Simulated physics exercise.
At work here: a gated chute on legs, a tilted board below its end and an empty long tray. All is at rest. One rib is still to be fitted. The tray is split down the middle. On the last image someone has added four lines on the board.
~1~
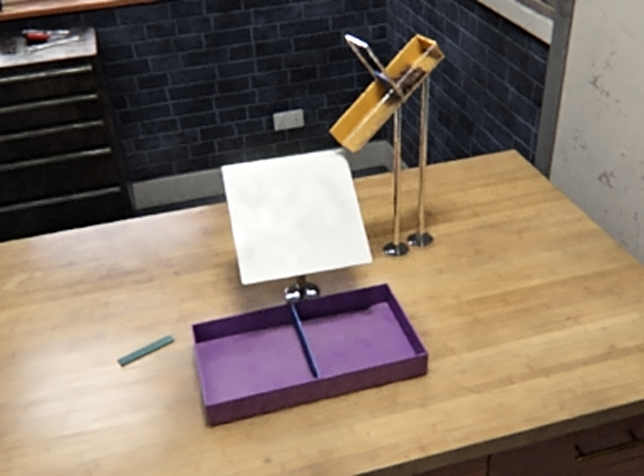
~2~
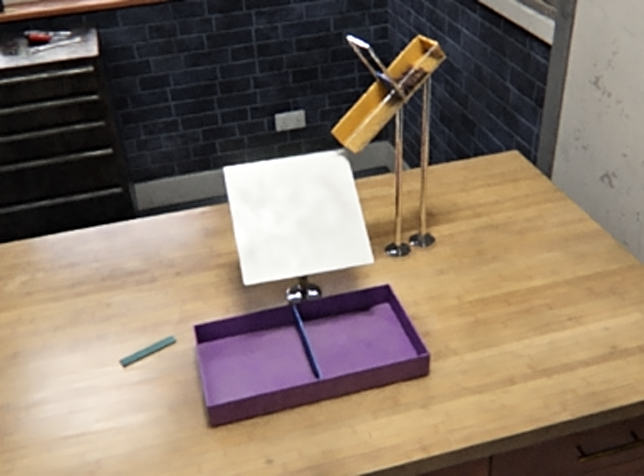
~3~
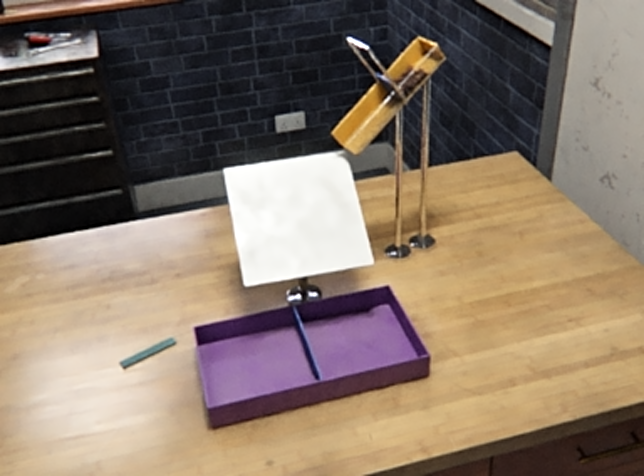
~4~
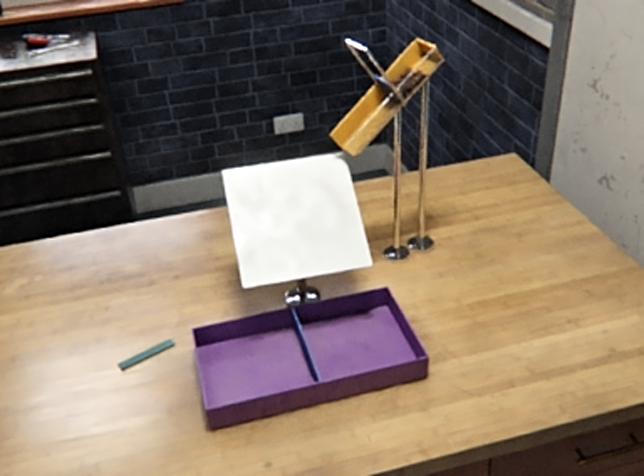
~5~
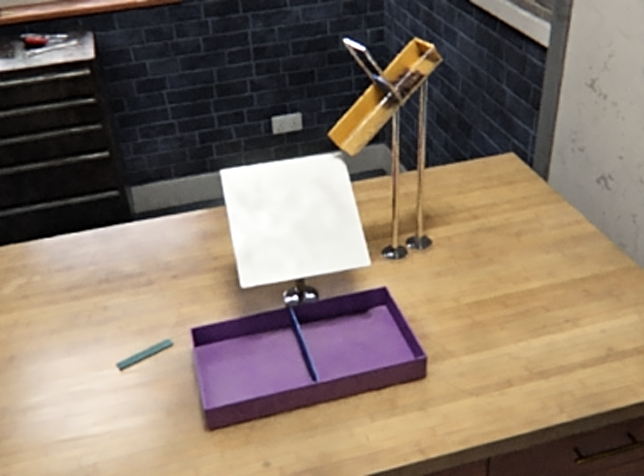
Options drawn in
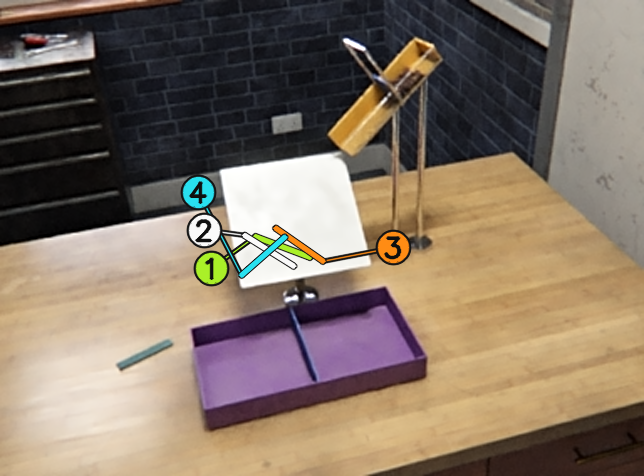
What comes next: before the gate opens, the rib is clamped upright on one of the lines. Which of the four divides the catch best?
4 beats the others.
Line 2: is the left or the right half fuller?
The right half.
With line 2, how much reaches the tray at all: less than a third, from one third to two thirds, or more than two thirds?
It is more than two thirds.
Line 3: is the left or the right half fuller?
More lands on the right.
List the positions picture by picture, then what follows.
In the first frame, load behind the gate at (402, 82), allspice berries; lip of the chute at (348, 148), sloping gently.
In the second frame, middle of the board at (297, 214), tilted fairly steeply; middle of its low edge at (310, 274); of its high edge at (286, 159).
In the third frame, front corners of the tray at (208, 407) and (430, 355); front end of its middle wall at (322, 380); gate still shut at (385, 81).
In the fourth frame, middle of the load at (402, 85); lip at (348, 151).
In the fifth frame, middle of the load at (400, 85); lip at (346, 151).
On the marked copy, line 1 from (255, 236) to (310, 257); line 2 from (244, 235) to (293, 266); line 3 from (275, 228) to (323, 261); line 4 from (284, 237) to (241, 275).
With 1, of what is caught, a stray few in the left half, nearly all in the right.
With 2, of what is caught, a small part in the left half, most in the right.
With 3, of what is caught, a small part in the left half, nearly all in the right.
With 4, of what is caught, about two thirds in the left half, about a third in the right.
